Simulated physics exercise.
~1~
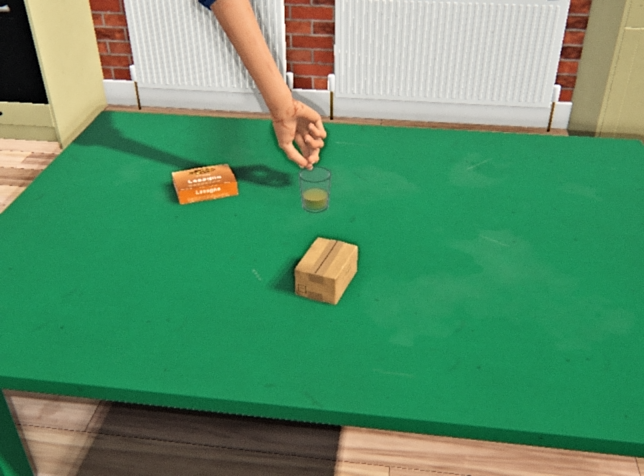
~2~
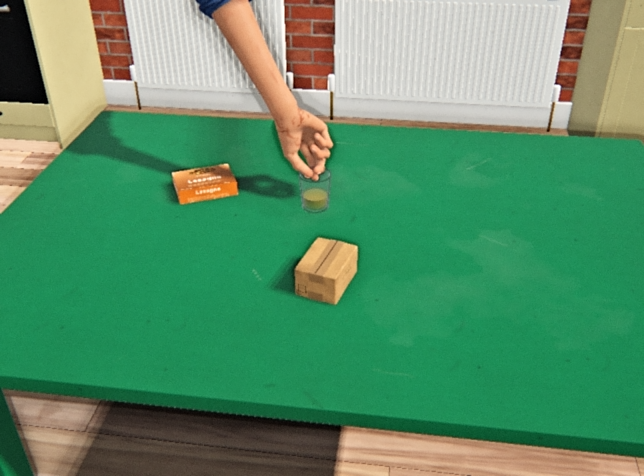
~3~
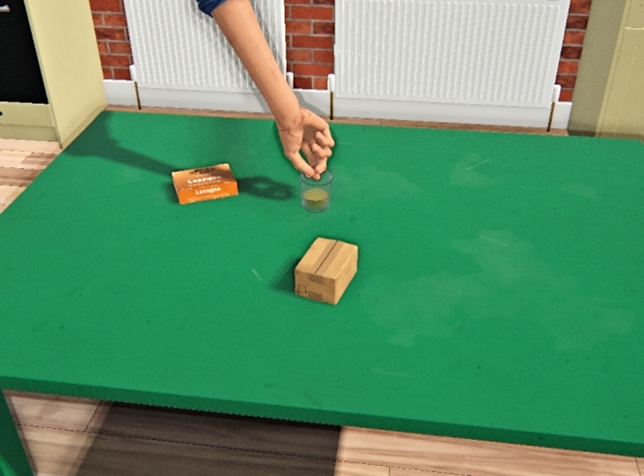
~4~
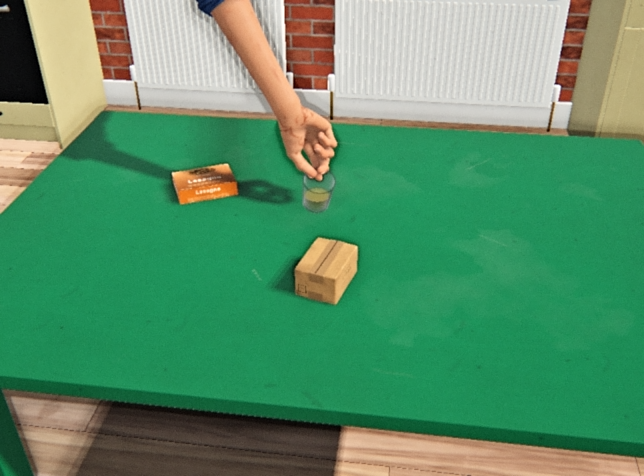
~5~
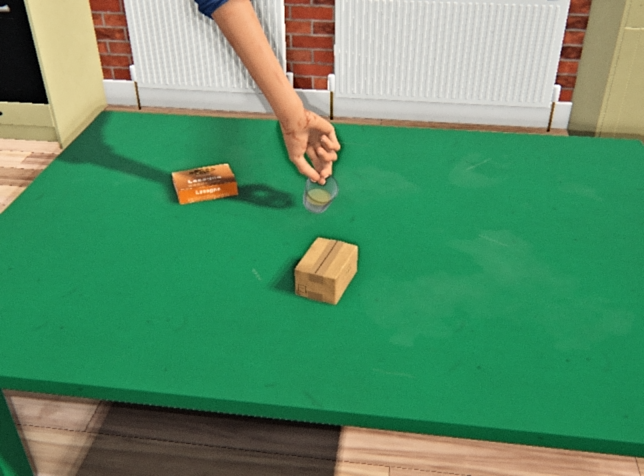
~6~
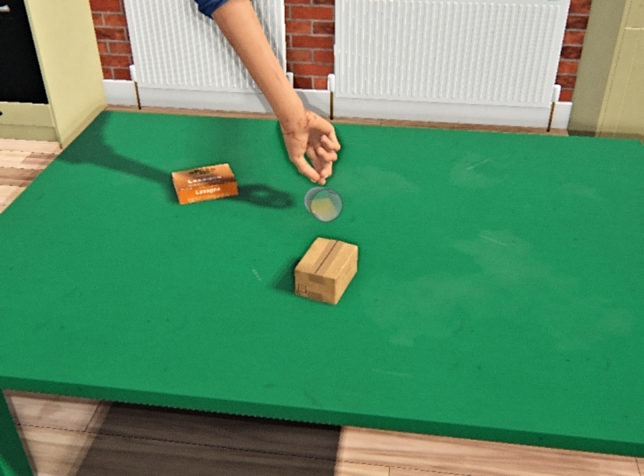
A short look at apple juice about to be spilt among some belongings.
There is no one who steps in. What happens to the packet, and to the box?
For the packet the answer is that it avoids the spill; for the box, that it meets the spill.
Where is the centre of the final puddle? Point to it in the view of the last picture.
Its centre ends up near (379, 270) in the last picture.
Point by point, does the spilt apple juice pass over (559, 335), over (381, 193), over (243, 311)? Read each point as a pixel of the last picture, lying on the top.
Checking each in turn gives out of the spill, out of the spill and out of the spill.
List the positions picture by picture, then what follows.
In the first picture, it stands upright; small glass (315, 189) about a third full; packet (204, 177); box (327, 257).
In the second picture, it is being nudged; small glass about a third full, surface at (315, 194).
In the third picture, it is being nudged; small glass (316, 189) about a third full; box (327, 257).
In the fourth picture, it is being nudged; small glass (318, 190) tipped 25°; packet (204, 177).
In the fifth picture, it is being nudged; small glass (319, 194) tipped 40°.
In the sixth picture, it is falling; small glass (322, 203) tipped 70°; packet (204, 177); box (327, 257).
Next, the puddle covers about as much as a saucer; the packet is clear of it; the box is in it.
After that, the puddle covers about as much as a plate; the packet is clear of it; the box is in it.
Finally, the puddle covers about as much as a plate; the packet is clear of it; the box is in it.
